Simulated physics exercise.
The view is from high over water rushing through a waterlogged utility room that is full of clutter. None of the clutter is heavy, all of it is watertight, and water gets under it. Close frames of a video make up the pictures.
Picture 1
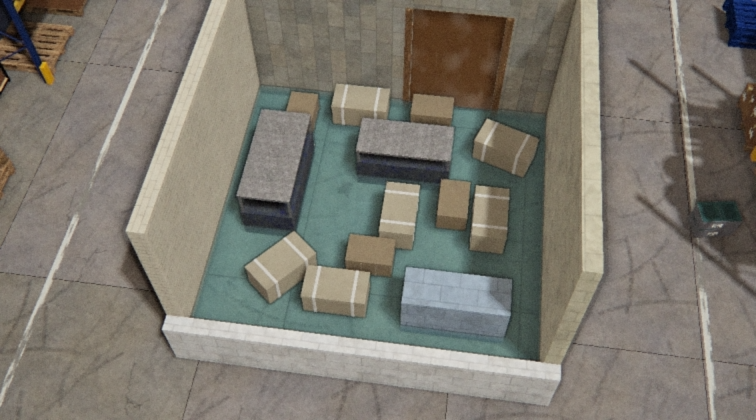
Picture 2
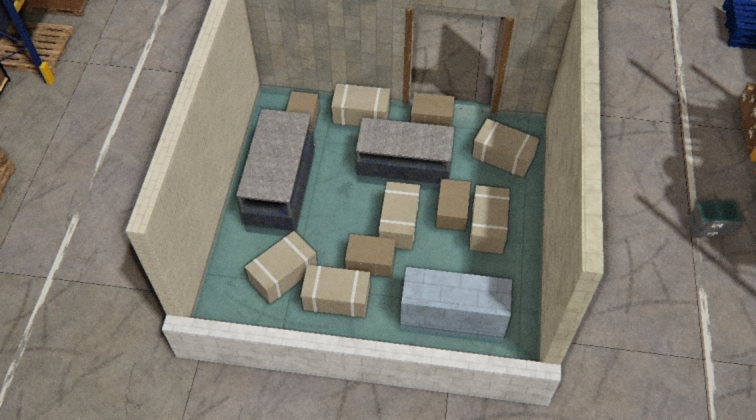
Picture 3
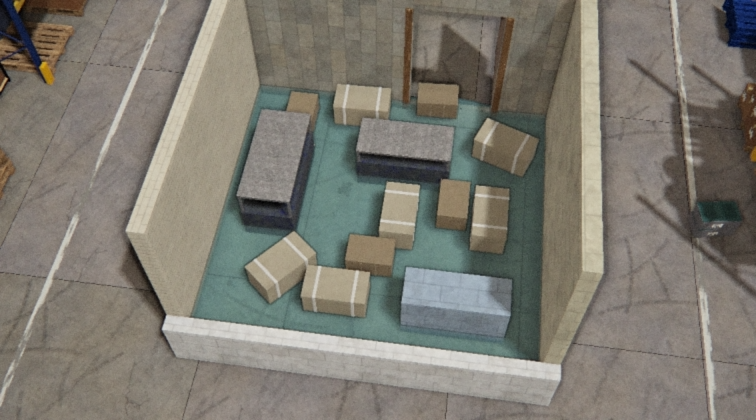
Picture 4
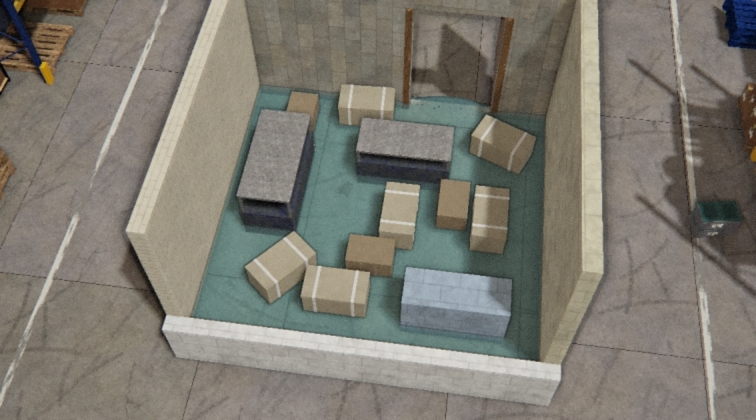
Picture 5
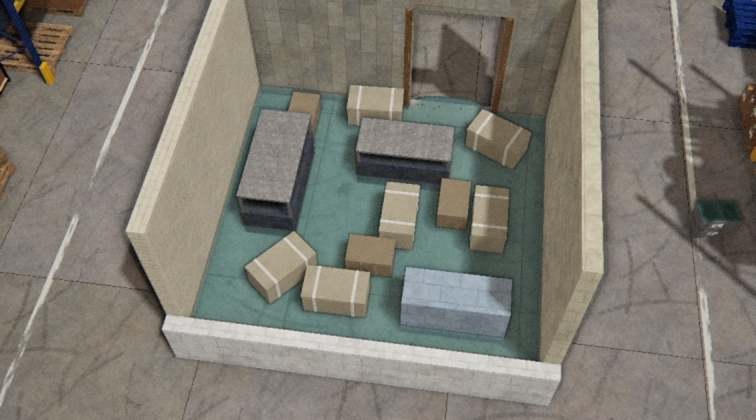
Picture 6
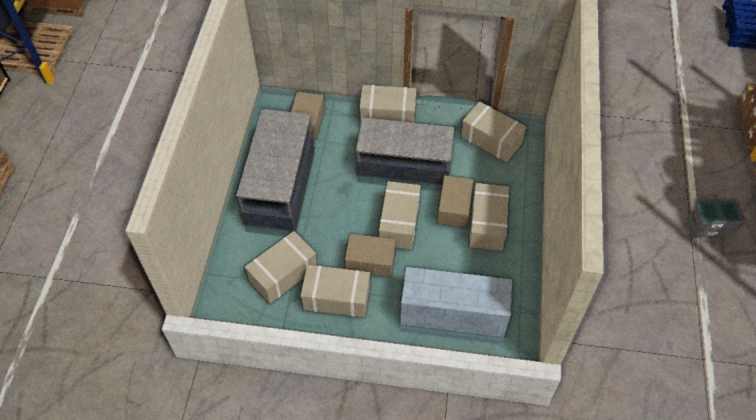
Cardboard boxes drift near the doorway of a flooded, cluttered utility room with pale walls, seen from high above by a still camera. Plain brown and white-banded boxes sit among dark grey blocks and a pale blue-grey one in teal water. The brown door vanishes from the back wall, a brown box beside the opening disappears, and banded boxes slide slightly toward it from left and right, while most others barely move.
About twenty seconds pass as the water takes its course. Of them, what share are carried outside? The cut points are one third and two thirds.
It comes out at two thirds or beyond.
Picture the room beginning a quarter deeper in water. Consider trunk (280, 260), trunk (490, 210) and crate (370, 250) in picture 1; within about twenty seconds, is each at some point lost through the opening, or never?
Ordered answer: Retained; flushed away; retained.
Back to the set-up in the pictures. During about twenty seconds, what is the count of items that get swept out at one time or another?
The count is 7.
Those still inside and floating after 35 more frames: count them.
The answer would be 4.
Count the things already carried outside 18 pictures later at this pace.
The number comes out at 3.
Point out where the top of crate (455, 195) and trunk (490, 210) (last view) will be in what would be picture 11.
Near (475, 173) and (508, 179).
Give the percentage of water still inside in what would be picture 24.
My answer is close to 68 percent.
A moment on, 3 of 10 are out; 7 afloat.
Next, 3 of 10 are out; 7 afloat.
Later, 6 of 10 are out; 4 afloat.
In the end, 7 of 10 are out; 3 afloat.
